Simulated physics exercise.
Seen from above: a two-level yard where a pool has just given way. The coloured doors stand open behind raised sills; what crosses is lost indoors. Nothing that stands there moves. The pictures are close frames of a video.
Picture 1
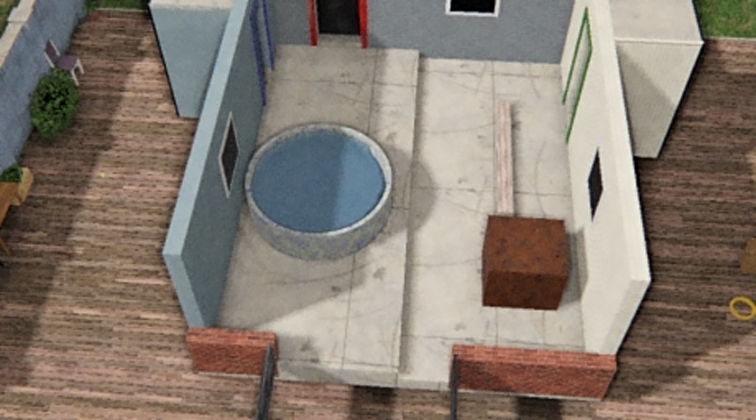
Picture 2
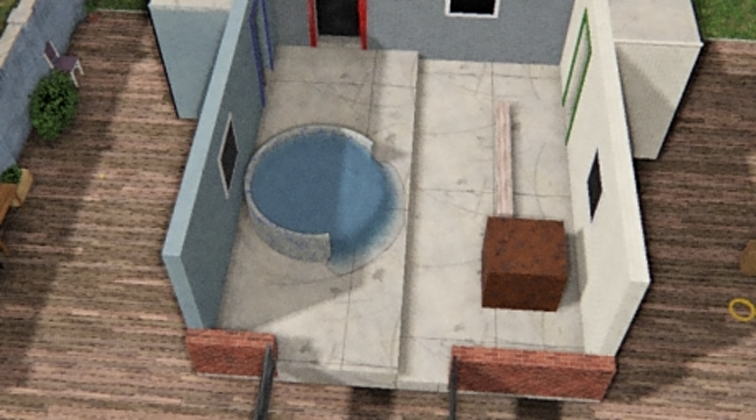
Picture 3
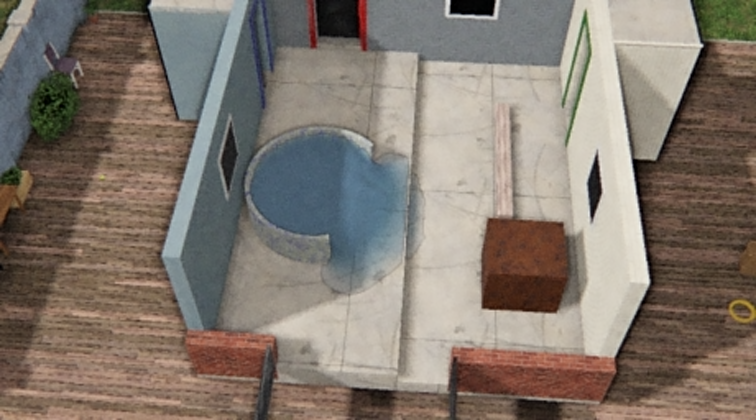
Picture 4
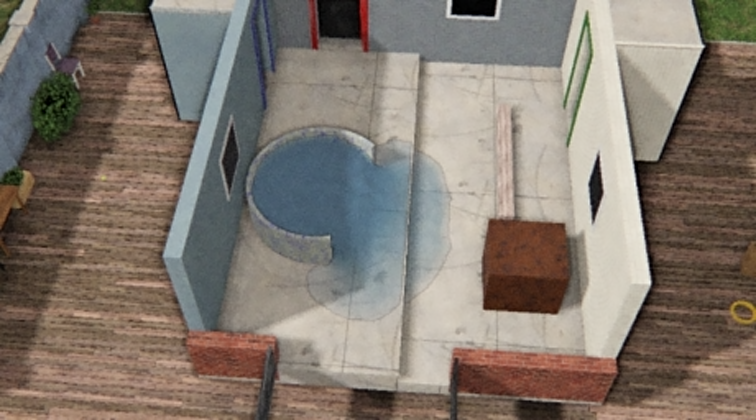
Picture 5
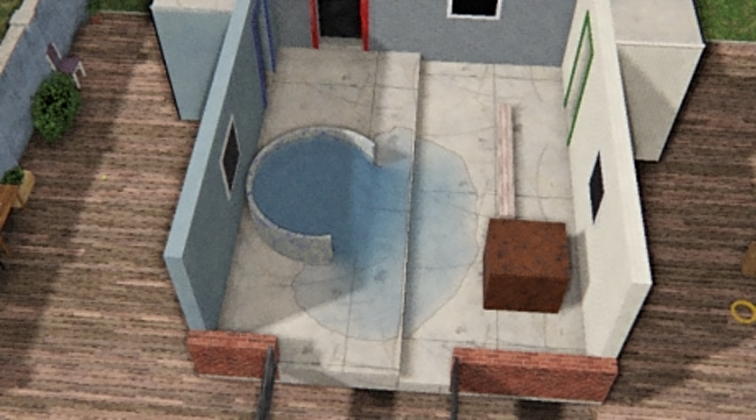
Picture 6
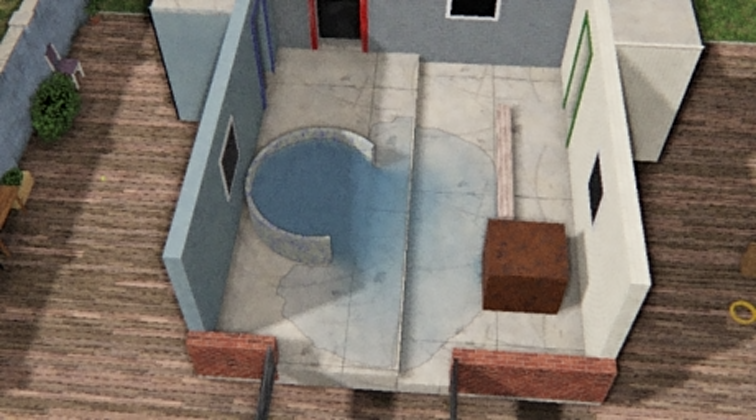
A round pool of blue water stands at the left of a pale, cracked concrete yard, seen from high above by a still camera. A rusty brown block and a narrow plank lie to the right, between pale blue and cream walls, with a red-edged doorway behind and low brick walls in front. The pool's right side opens, and water pours out, spreading rightward and forward across the floor in a widening, thinning sheet.
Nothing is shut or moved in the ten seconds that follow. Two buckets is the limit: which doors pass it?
In the end: The green door stays under that; the blue door stays under that; the red door stays under that.
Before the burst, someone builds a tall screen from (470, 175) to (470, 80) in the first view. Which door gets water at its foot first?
That is the door marked green.
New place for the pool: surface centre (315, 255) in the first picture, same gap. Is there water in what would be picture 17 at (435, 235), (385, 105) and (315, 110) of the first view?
One after the other: Under water, free of water, clear.
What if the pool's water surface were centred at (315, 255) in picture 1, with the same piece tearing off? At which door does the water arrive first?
First comes the door marked green.
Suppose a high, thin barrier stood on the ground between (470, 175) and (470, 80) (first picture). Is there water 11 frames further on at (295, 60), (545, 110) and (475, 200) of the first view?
In turn: Not flooded, free of water, flooded.
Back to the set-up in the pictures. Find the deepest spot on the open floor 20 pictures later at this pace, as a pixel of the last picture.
Close to (560, 298).
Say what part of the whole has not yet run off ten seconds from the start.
About 72 per cent.
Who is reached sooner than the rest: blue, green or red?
First comes the door marked green.
A moment on, water covers 40 % of the floor; the green door not reached, the blue door not reached, the red door not reached.
Next, water covers 45 % of the floor; the green door not reached, the blue door not reached, the red door not reached.
Then, water covers 55 % of the floor; the green door wet at the sill, nothing in, the blue door not reached, the red door not reached.
Later, water covers 55 % of the floor; the green door wet at the sill, nothing in, the blue door not reached, the red door not reached.
In the end, water covers 55 % of the floor; the green door wet at the sill, nothing in, the blue door not reached, the red door not reached.
